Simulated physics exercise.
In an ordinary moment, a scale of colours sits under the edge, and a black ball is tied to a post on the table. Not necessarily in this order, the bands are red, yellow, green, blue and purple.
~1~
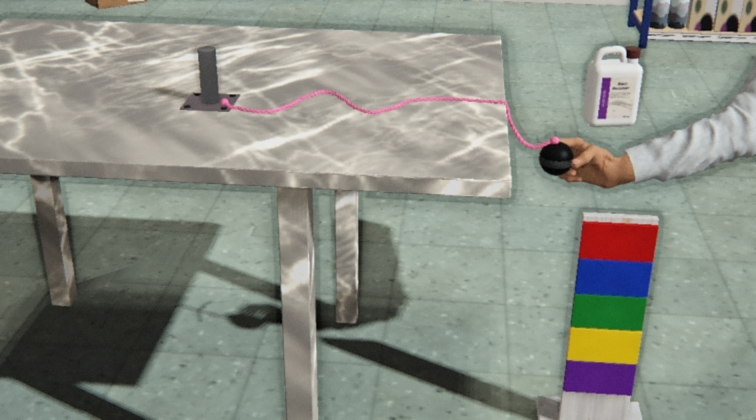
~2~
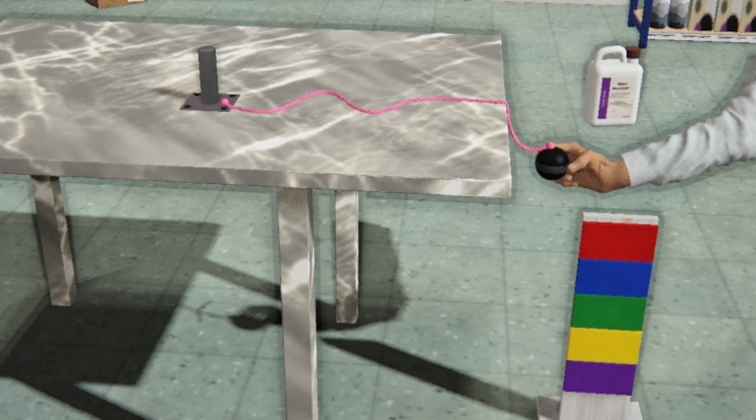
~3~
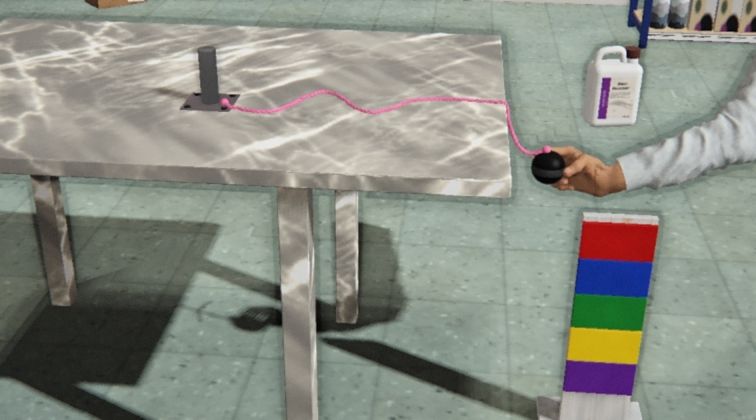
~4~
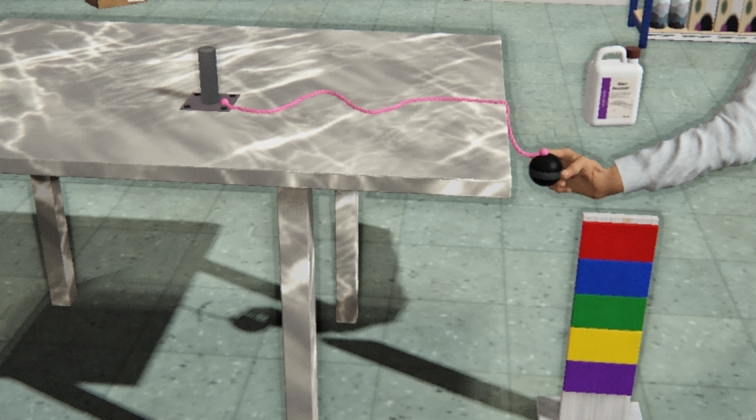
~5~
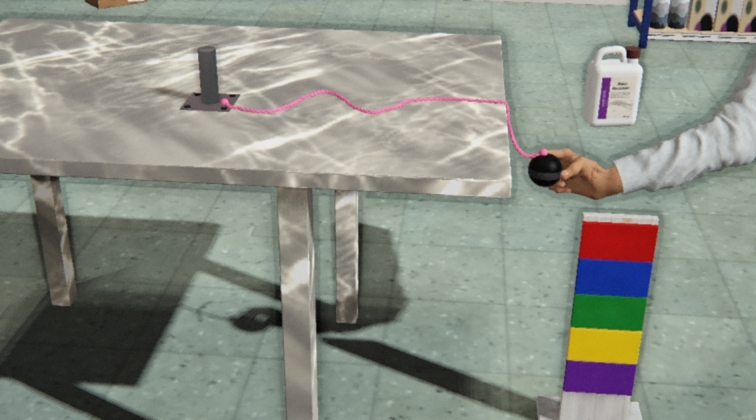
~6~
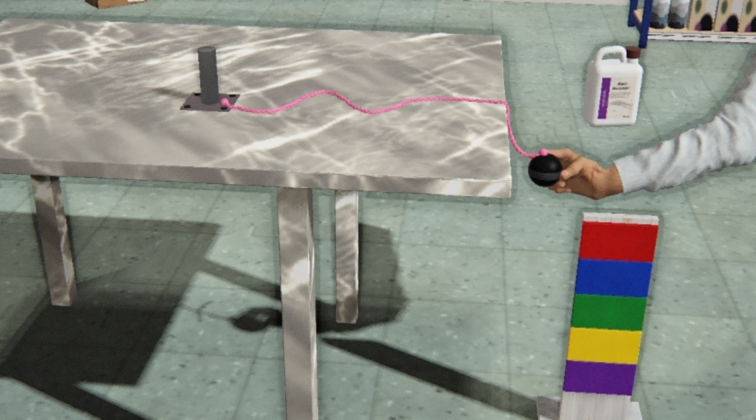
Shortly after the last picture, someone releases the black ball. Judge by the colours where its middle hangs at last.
Level with blue.
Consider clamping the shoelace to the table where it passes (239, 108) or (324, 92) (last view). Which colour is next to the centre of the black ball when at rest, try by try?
Blue, then red.
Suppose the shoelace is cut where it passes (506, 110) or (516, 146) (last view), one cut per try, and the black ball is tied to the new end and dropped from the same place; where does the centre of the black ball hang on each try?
First (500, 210), then (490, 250).
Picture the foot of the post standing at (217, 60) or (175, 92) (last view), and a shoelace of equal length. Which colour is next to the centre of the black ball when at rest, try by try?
For the first spot, red; for the second, red.
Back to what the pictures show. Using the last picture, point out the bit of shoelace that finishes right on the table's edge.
That spot lies near (421, 100).
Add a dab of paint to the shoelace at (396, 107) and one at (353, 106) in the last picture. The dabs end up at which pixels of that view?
They finish at (473, 105) and (417, 104) respectively.
Early on, ball near (483, 265); level with blue.
Midway, ball near (514, 272); level with blue.
Finally, ball near (501, 273); level with blue. At blue.
